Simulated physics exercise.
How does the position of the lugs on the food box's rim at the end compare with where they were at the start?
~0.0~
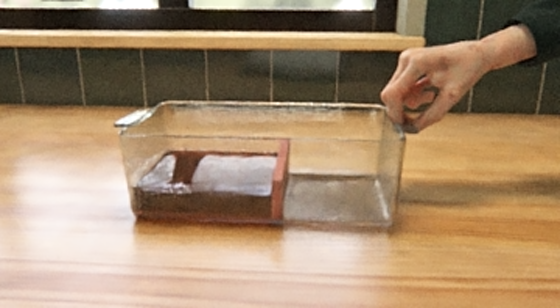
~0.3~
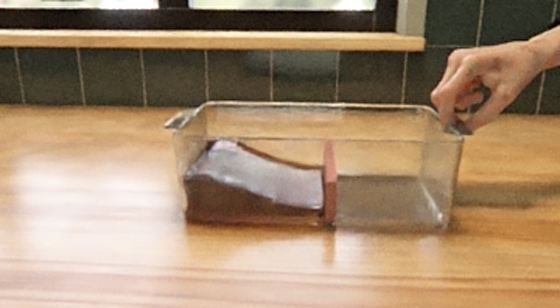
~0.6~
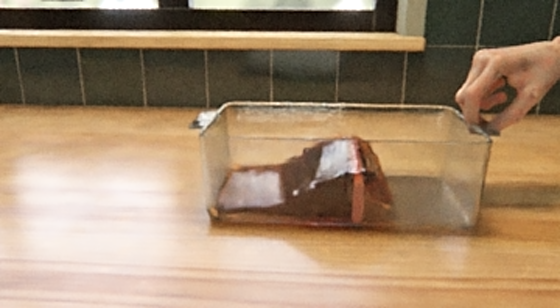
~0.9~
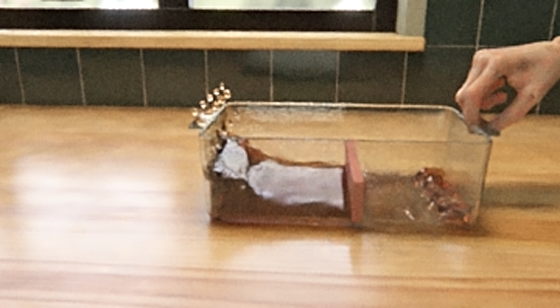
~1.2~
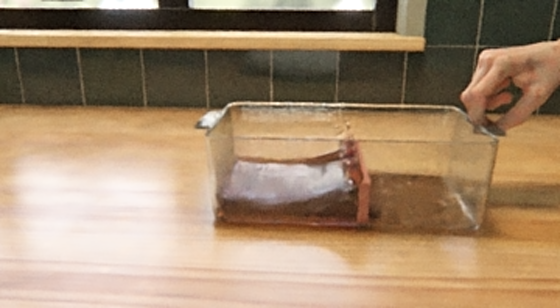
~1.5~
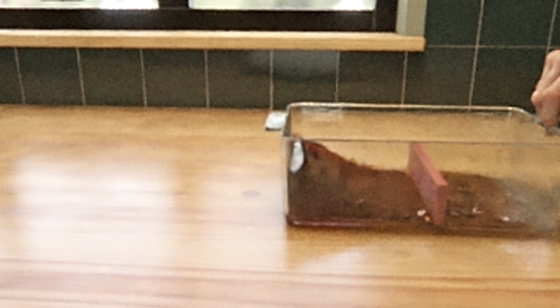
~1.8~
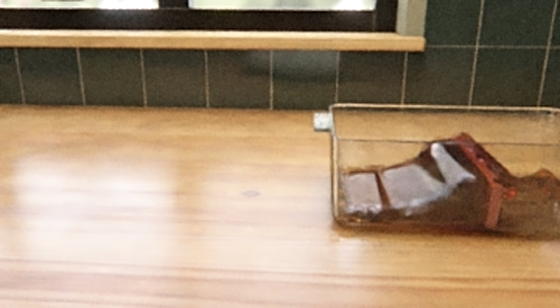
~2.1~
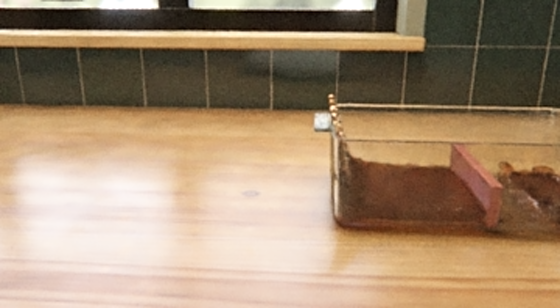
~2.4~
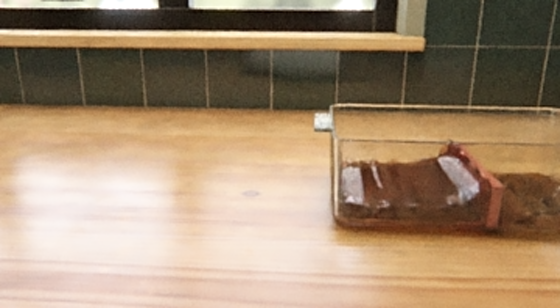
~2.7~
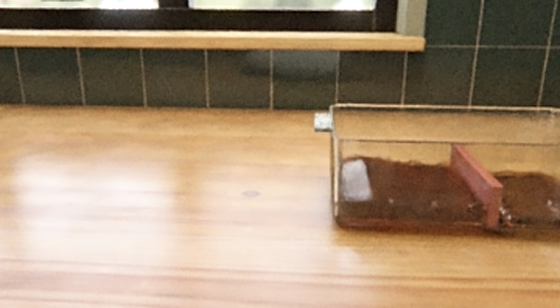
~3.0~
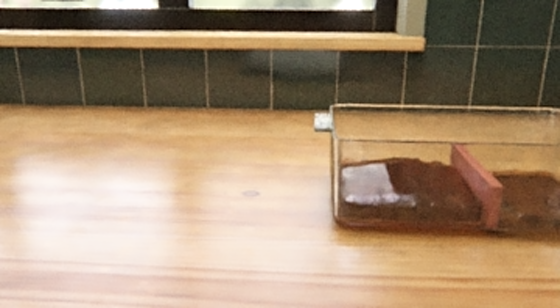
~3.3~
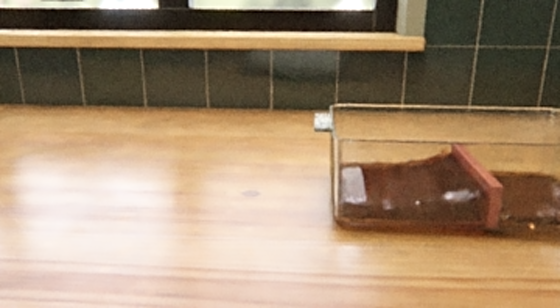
They are further to the right at the end, with the left lug now right of the middle of the view instead of over on the left side.
